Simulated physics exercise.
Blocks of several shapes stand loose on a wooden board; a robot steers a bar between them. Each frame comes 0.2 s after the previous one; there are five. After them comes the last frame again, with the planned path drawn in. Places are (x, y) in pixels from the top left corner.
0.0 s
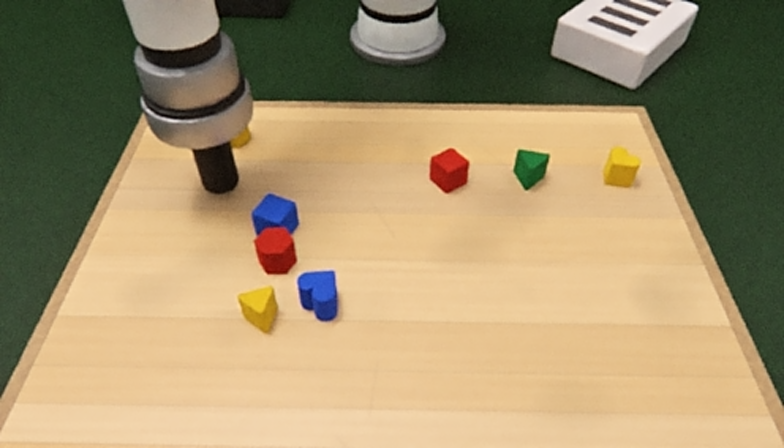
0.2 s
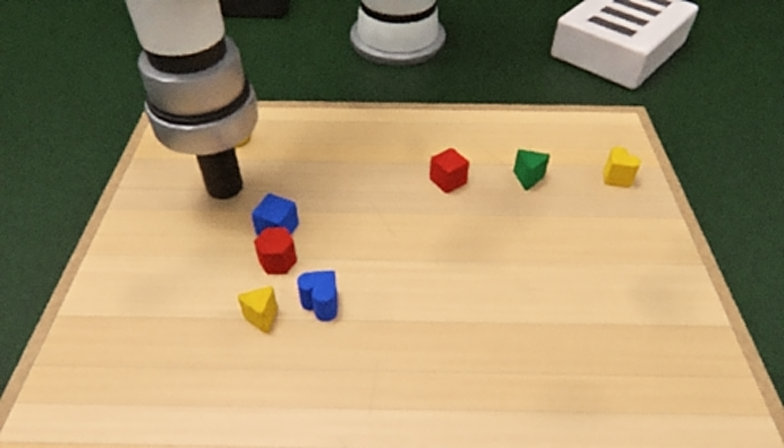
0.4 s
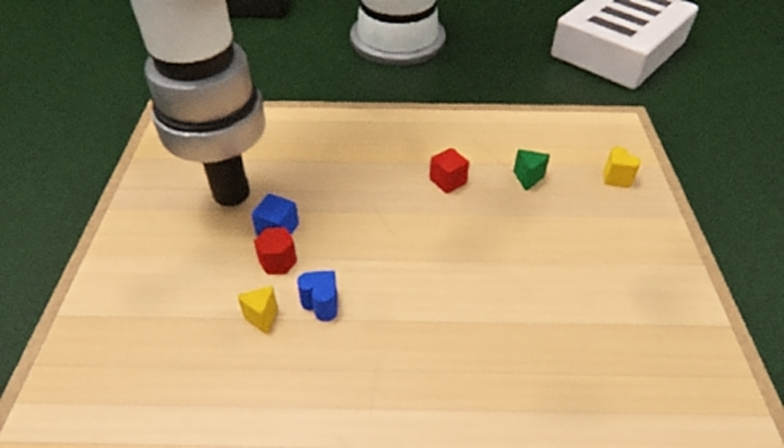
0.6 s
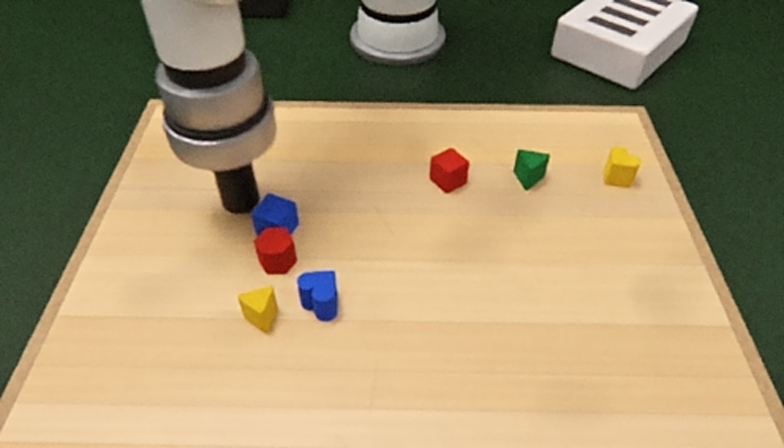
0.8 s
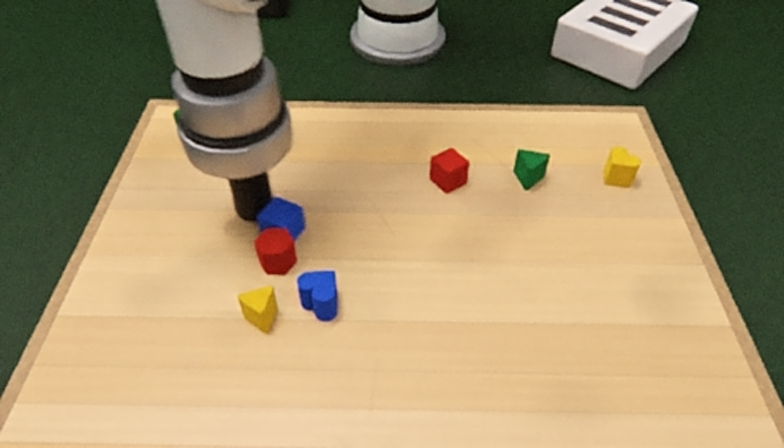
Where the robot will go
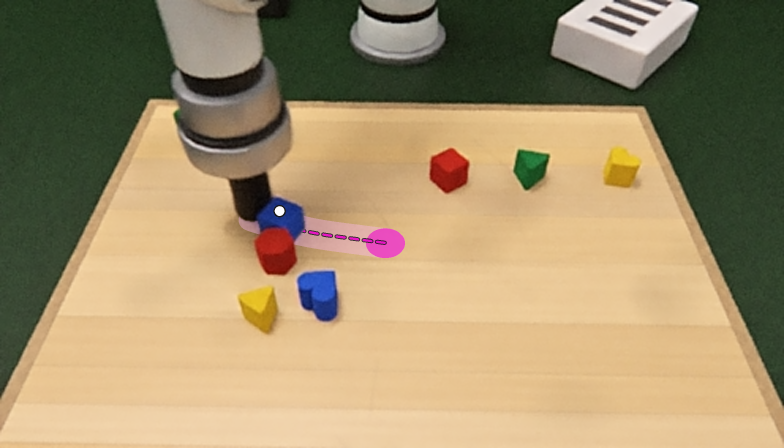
The robot's dark bar moves right and toward the viewer, nudging the blue block slightly right.
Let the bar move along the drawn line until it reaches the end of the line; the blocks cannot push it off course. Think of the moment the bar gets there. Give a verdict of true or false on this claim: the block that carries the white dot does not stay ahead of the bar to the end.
That claim is true.
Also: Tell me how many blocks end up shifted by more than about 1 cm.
1 block.
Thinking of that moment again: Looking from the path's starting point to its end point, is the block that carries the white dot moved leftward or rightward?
Right.
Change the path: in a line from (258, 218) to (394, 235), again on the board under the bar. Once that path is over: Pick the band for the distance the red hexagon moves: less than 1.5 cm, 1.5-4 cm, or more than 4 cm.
It slides not even 1.5 cm.
The drawn path runs from (258, 218) over (319, 234) to (385, 243); the dot is on the blue four-sided block.
The first path, step by step. One third of the way, bar (296, 221); red hexagon (275, 242), turned 15° clockwise; blue four-sided block (317, 228), turned 25° clockwise.
Two thirds of the way, bar (340, 229); red hexagon (275, 242), turned 15° clockwise; blue four-sided block (345, 243), turned 60° clockwise.
At the end, bar (385, 235); red hexagon (275, 242), turned 15° clockwise; blue four-sided block (348, 246), turned 70° clockwise; blue heart block not moved.
